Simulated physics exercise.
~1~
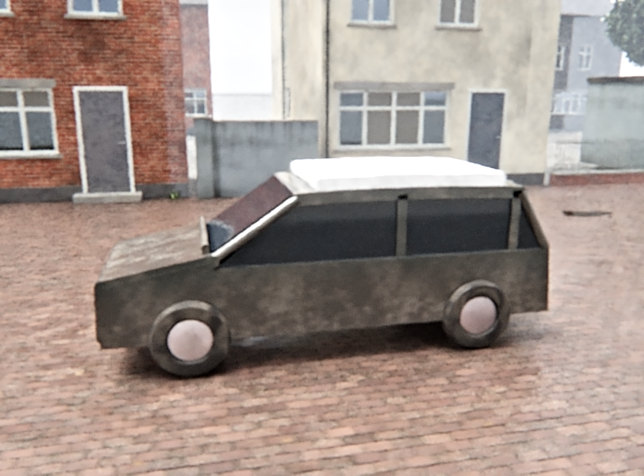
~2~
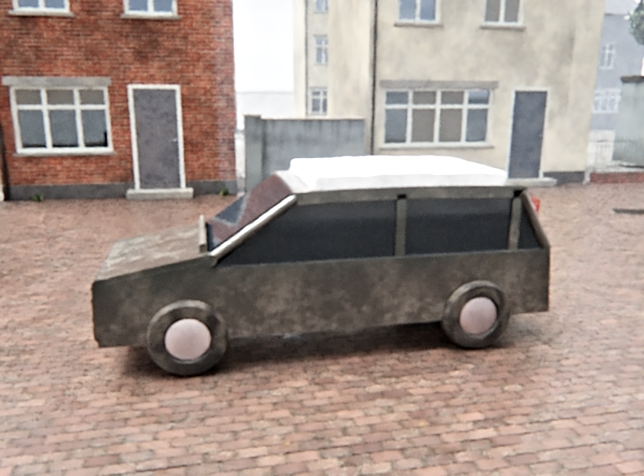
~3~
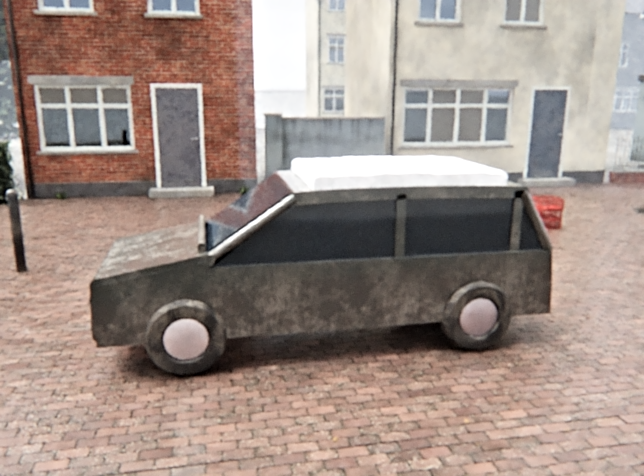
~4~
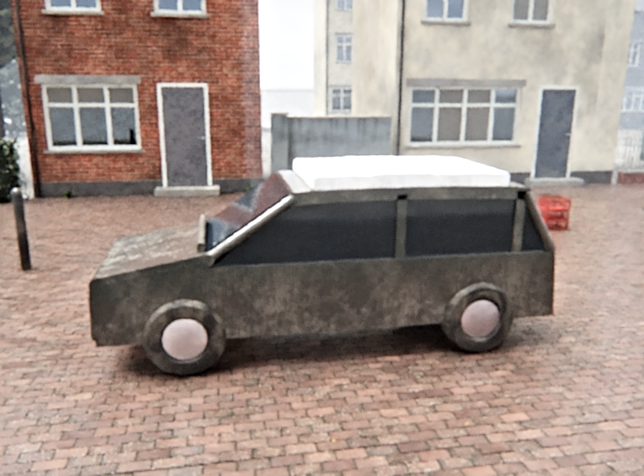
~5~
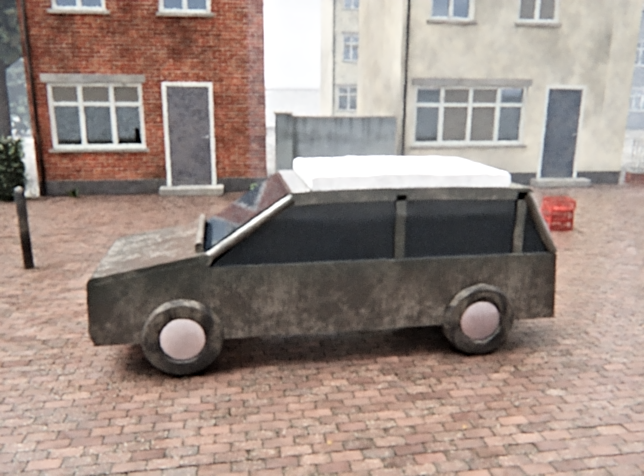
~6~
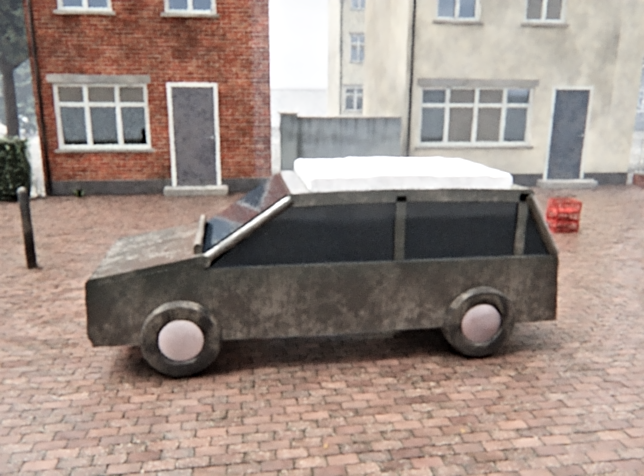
A dark, boxy car with thick white snow on its roof travelled left across a brick-paved square, past a red-brick house and a pale one, then slowed almost to a standstill, with all the snow still sitting on the roof.
